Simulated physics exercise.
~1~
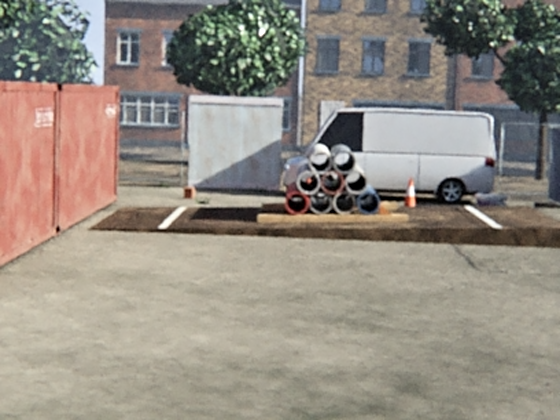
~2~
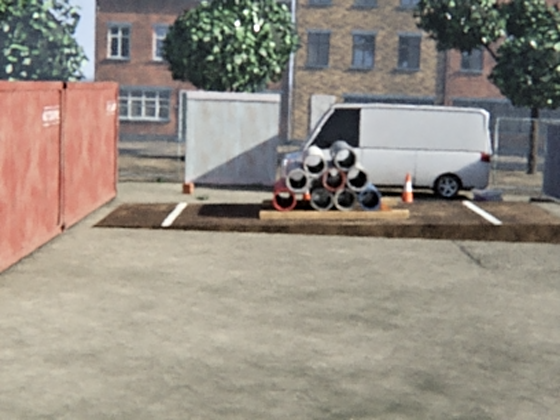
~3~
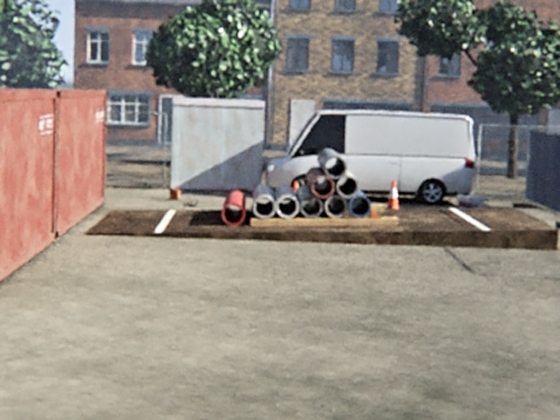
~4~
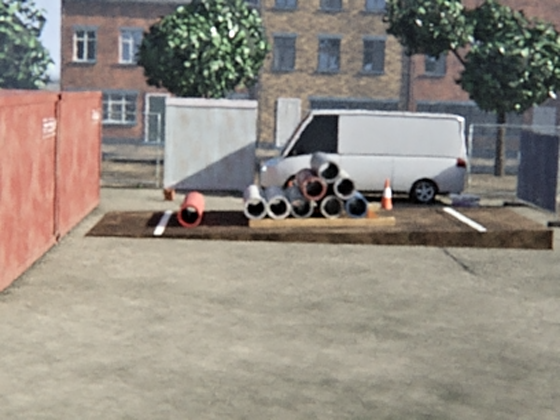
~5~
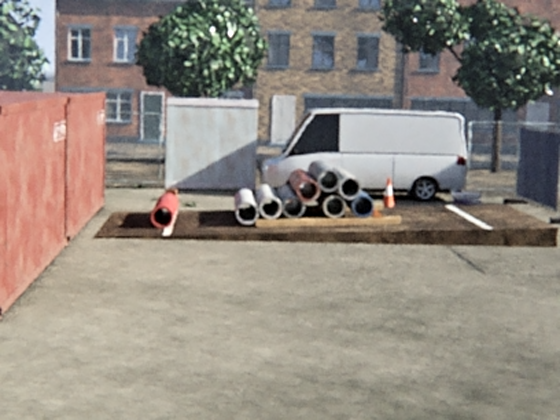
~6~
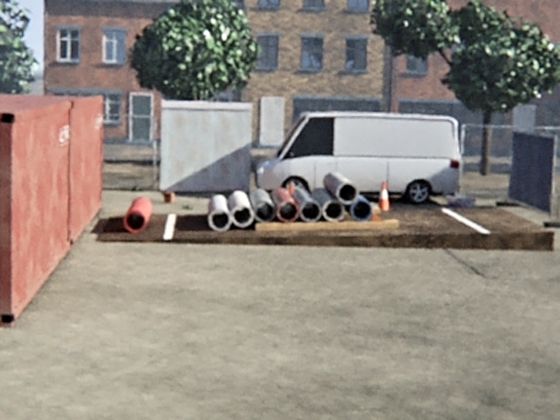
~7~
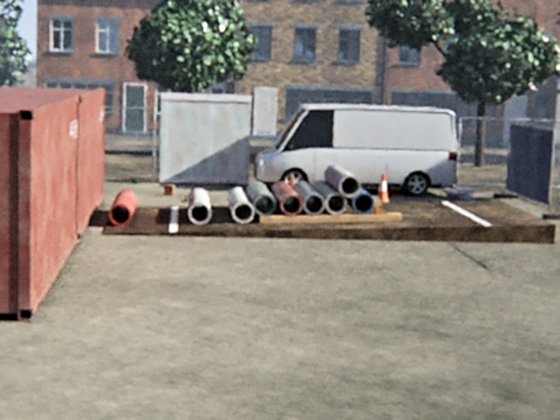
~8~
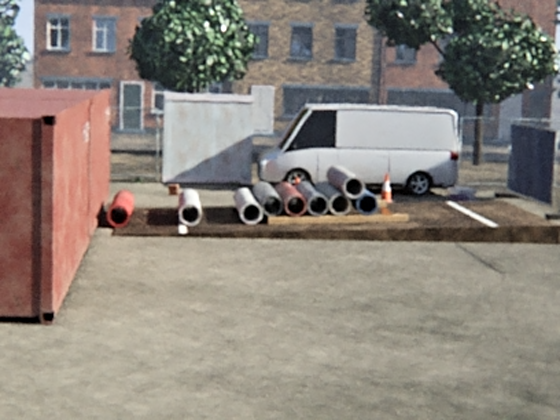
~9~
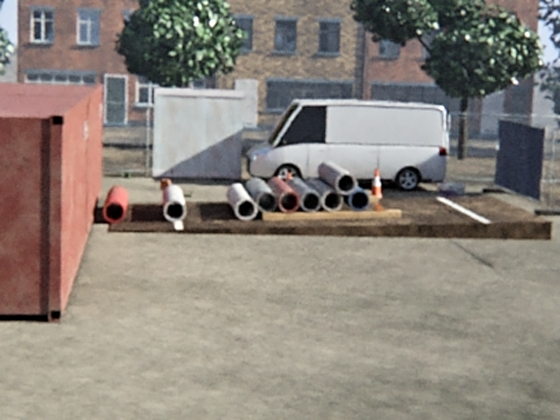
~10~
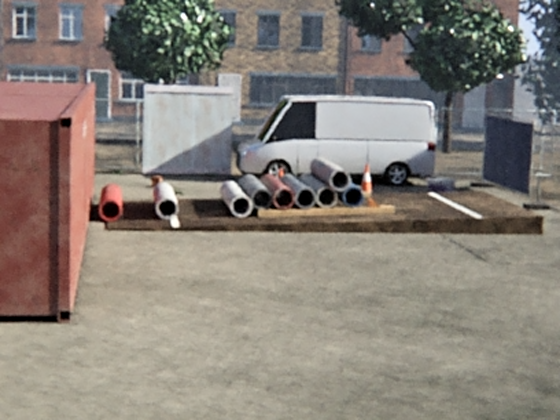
At first, pipes stand in a neat stack on wooden bearers over a patch of brown soil, with a white van behind and a red container to the left. The stack starts to give way on its left side, and the bright red pipe at its lower left rolls off the bearers. As the upper pipes sink and spread the others into a low row, the red one rolls on past the left white line. A pale pipe follows it more slowly and also crosses. Finally the red pipe rests farthest left, the pale one beside the line, and the others remain bunched to the right, one still perched on top.
